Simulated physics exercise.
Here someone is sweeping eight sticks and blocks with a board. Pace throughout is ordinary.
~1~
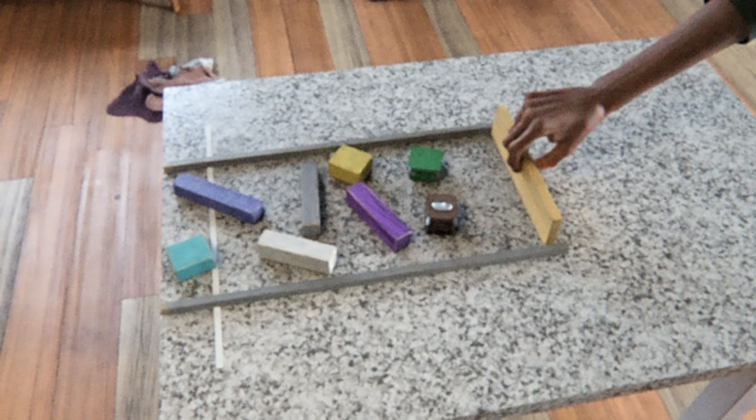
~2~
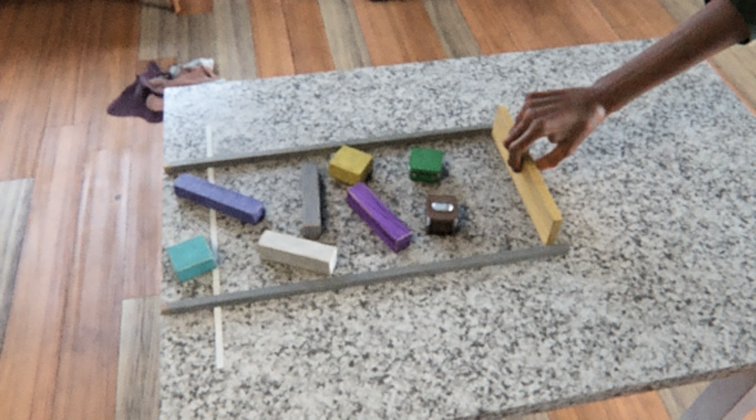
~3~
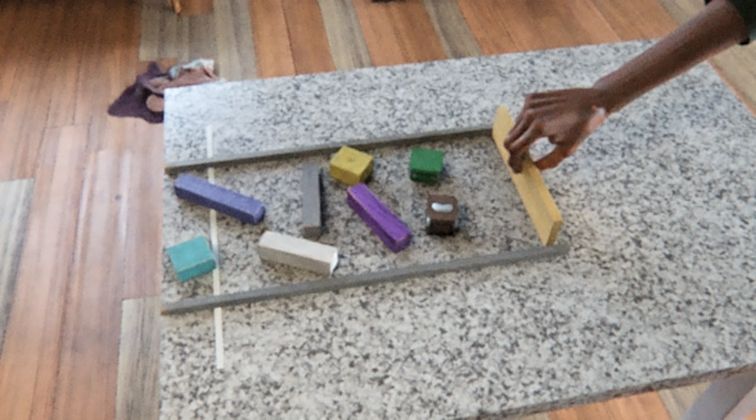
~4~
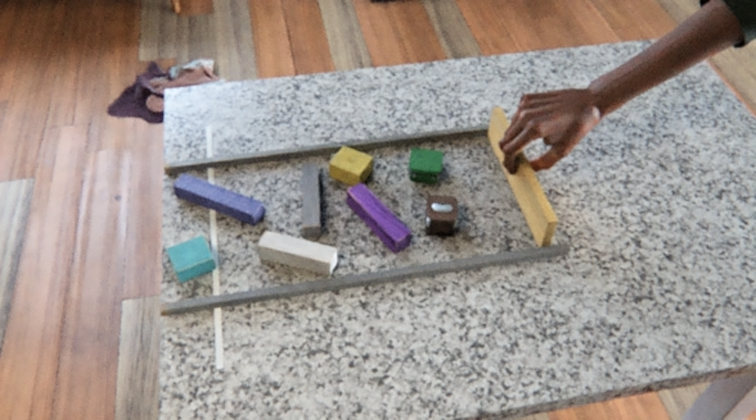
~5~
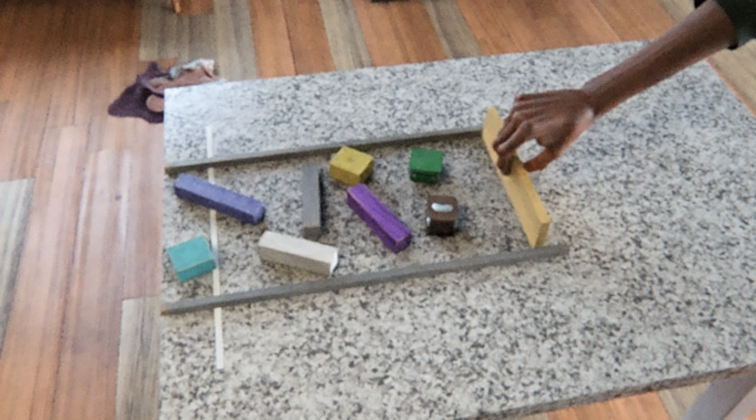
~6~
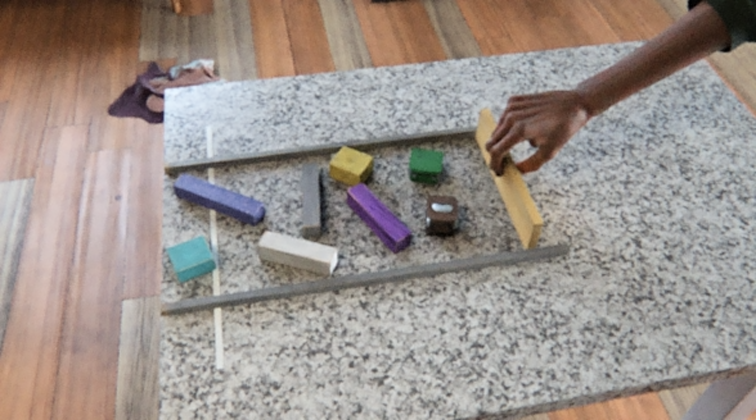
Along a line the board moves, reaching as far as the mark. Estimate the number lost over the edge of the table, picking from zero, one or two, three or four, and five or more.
Lost over the edge: Three or four.
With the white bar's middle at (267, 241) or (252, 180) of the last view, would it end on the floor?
In order, falls away; falls away.
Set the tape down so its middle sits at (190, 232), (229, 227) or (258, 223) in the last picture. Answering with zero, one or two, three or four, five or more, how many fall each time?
Per place, in order: 5 or more; three or four; either one or two.
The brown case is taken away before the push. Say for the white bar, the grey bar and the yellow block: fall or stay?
Final state: White bar in place, grey bar off, yellow block in place.
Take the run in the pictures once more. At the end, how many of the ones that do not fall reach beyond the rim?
The count is 2.
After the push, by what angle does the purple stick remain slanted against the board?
Out of line by around 10°.
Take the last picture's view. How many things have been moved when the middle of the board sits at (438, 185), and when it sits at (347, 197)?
2 and 6.
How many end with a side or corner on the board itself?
In contact: 3.
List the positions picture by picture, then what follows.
The first picture shows turquoise block (191, 258); blue bar (218, 198); white bar (297, 252); board (523, 172); tape (213, 228).
The second picture shows blue bar (219, 199); board (524, 172).
The third picture shows white bar (298, 253); brown case (441, 215).
The fourth picture shows turquoise block (191, 259); yellow block (351, 167).
The fifth picture shows blue bar (219, 199); green case (426, 167).
The sixth picture shows turquoise block (191, 259); blue bar (219, 199); white bar (298, 253); board (506, 176); tape (214, 229).
Early on, none off yet; turquoise block at rest near (191, 259); blue bar at rest near (219, 199); white bar at rest near (298, 253).
A while later, none off yet; turquoise block at rest near (191, 259); blue bar at rest near (219, 199); white bar travelled a little near (262, 257).
Further along, none off yet; turquoise block travelled about its own width near (151, 266); blue bar travelled a little near (165, 197); white bar travelled about its own width near (184, 266).
Finally, the number that fall off is three or four; lost, white bar, blue bar and turquoise block.
